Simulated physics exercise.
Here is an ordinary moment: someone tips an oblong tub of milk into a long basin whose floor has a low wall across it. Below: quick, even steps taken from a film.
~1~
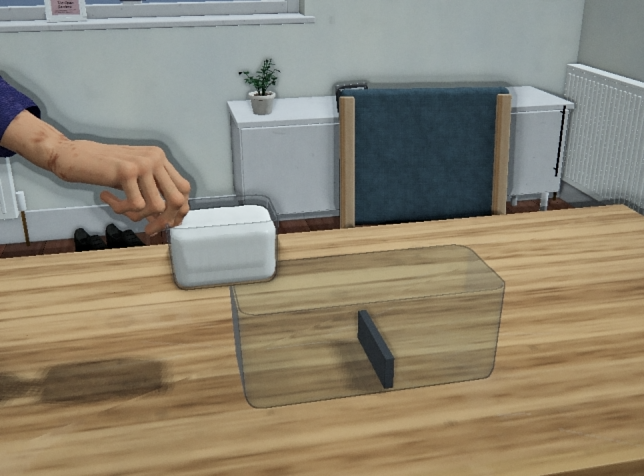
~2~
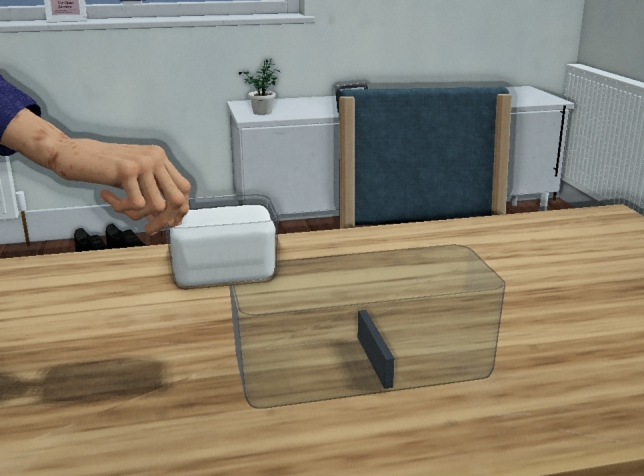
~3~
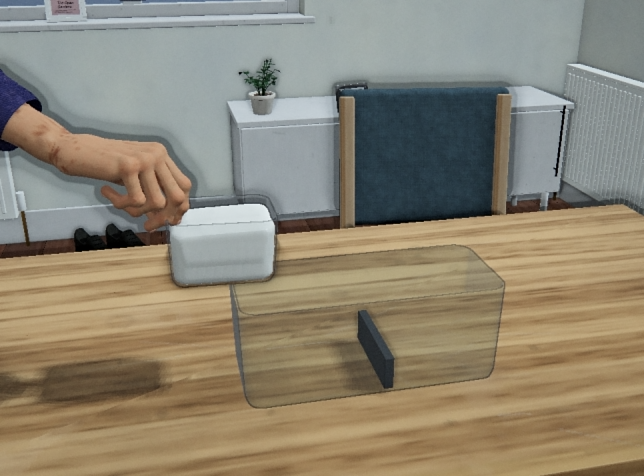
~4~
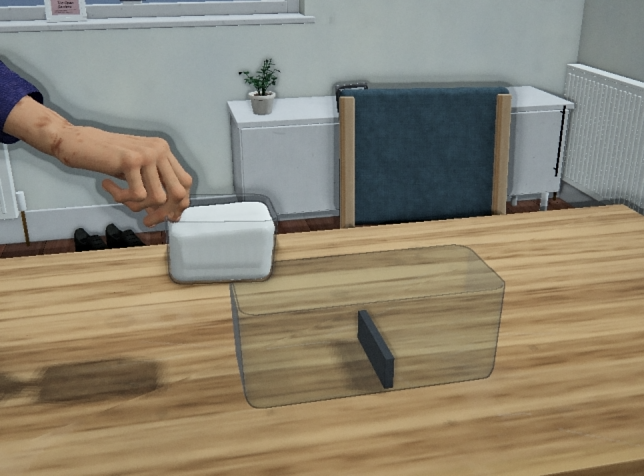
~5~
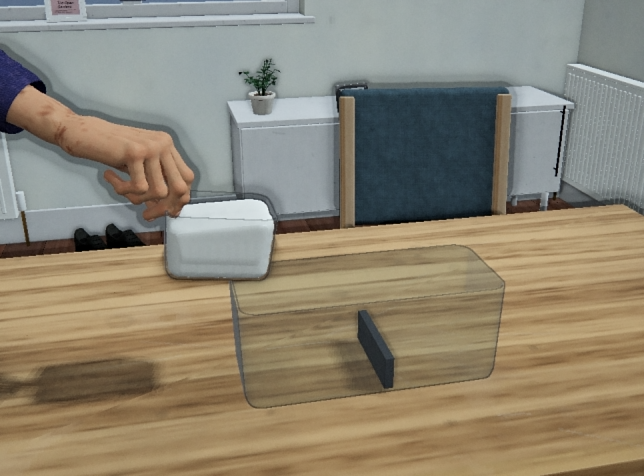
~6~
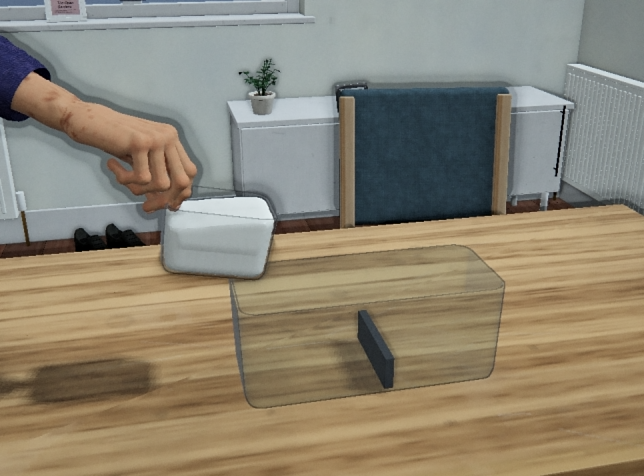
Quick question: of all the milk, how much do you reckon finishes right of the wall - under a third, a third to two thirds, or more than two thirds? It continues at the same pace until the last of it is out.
The right of the wall is going to lack a full third.
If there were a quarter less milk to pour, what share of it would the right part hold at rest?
5 per cent.
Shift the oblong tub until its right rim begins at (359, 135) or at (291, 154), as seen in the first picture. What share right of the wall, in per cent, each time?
Near 85 % and 70 %.
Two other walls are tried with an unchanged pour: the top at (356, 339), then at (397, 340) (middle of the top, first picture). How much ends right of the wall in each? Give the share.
It works out to around 55 per cent for the first and around 20 per cent for the second.
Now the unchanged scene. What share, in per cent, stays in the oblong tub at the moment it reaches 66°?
Still holding around 55 %, give or take.
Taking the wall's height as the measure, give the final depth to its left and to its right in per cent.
60 per cent left, 10 per cent right.
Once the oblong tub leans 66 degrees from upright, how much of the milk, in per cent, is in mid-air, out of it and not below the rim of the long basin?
About 30 %.
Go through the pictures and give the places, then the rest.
The first picture shows tilt 0°; pouring edge (273, 209); surface from (169, 223) to (270, 215); the long basin's rim runs from (234, 292) to (486, 266); the wall's top is at (375, 334).
The second picture shows tilt 0°; pouring edge (273, 209); surface from (169, 223) to (270, 215).
The third picture shows tilt 2°; pouring edge (273, 209); surface from (169, 223) to (270, 214).
The fourth picture shows tilt 4°; pouring edge (272, 209); surface from (168, 221) to (270, 211).
The fifth picture shows tilt 7°; pouring edge (272, 209); surface from (167, 218) to (269, 210).
The sixth picture shows tilt 11°; pouring edge (272, 209); surface from (167, 214) to (269, 206).
A moment on, the oblong tub is tipped part way and 56 per cent is still to pour, 15 is left of the wall and 0 right of it.
Next, the oblong tub is tipped right over and 9 per cent is still to pour, 74 is left of the wall and 7 right of it.
Then the oblong tub is tipped right over and 0 per cent is still to pour, 91 is left of the wall and 9 right of it.
Later the oblong tub is tipped right over and 0 per cent is still to pour, 89 is left of the wall and 10 right of it.
At rest 89 per cent lies left of the wall, 10 right of it and 1 outside.
